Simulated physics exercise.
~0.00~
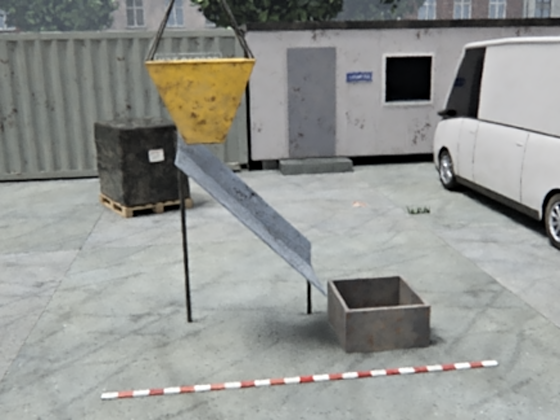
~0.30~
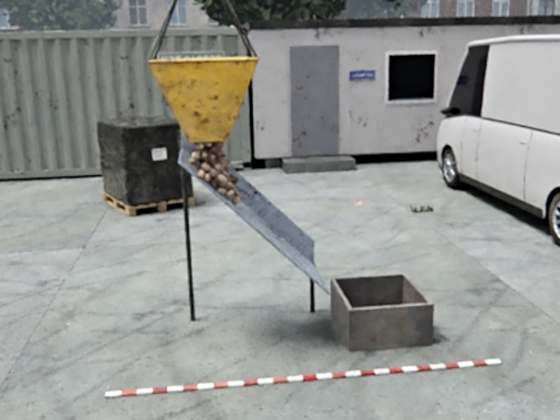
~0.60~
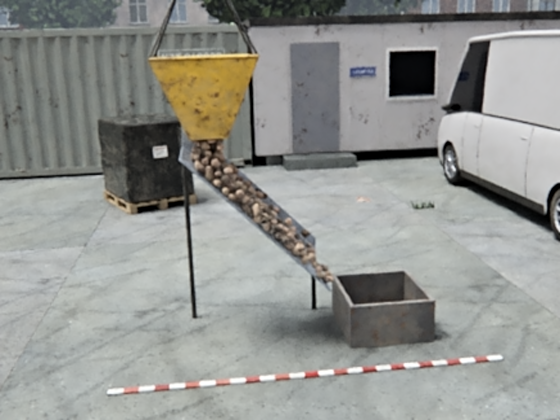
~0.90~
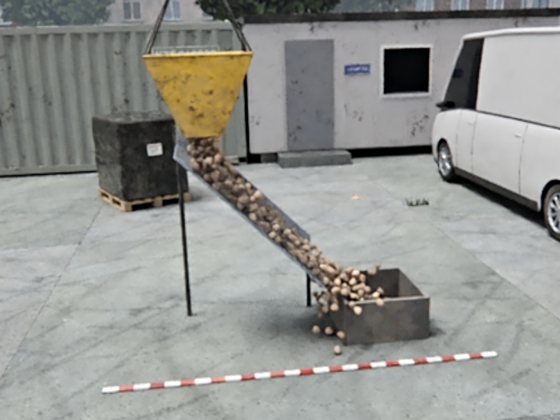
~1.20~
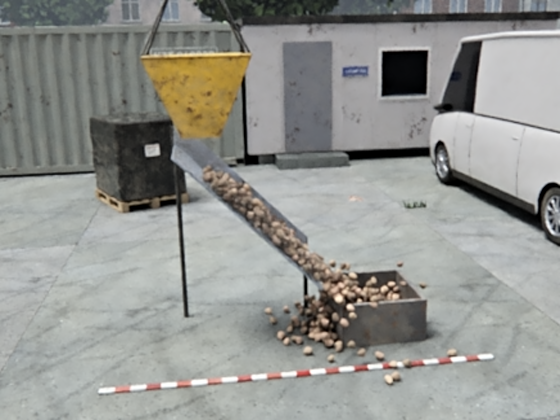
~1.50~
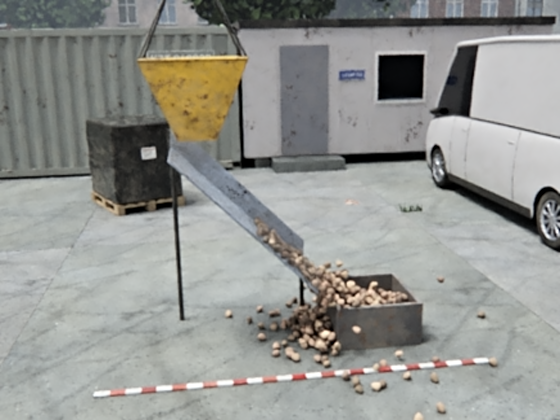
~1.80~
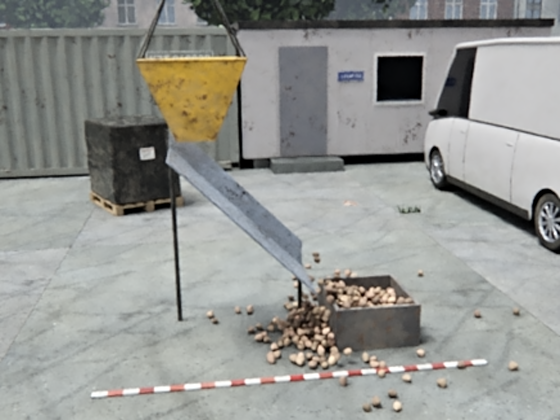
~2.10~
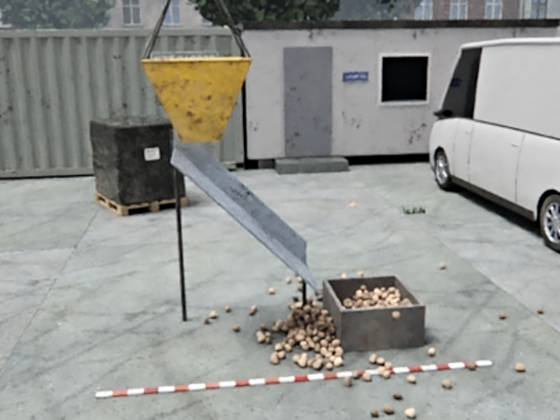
In a paved yard with a shipping container, a site cabin and a white van, a yellow skip hangs still above a sloping metal chute that leads down to an open grey bin. Brownish stones start dropping from the bottom of the skip and slide down the chute to the right. They stream off its lower end, some landing in the bin and others spilling onto the ground around it. The skip empties, then the chute clears. At the end, most of the stones lie heaped in the bin, with a pile on its left and a few scattered in front and to the right.
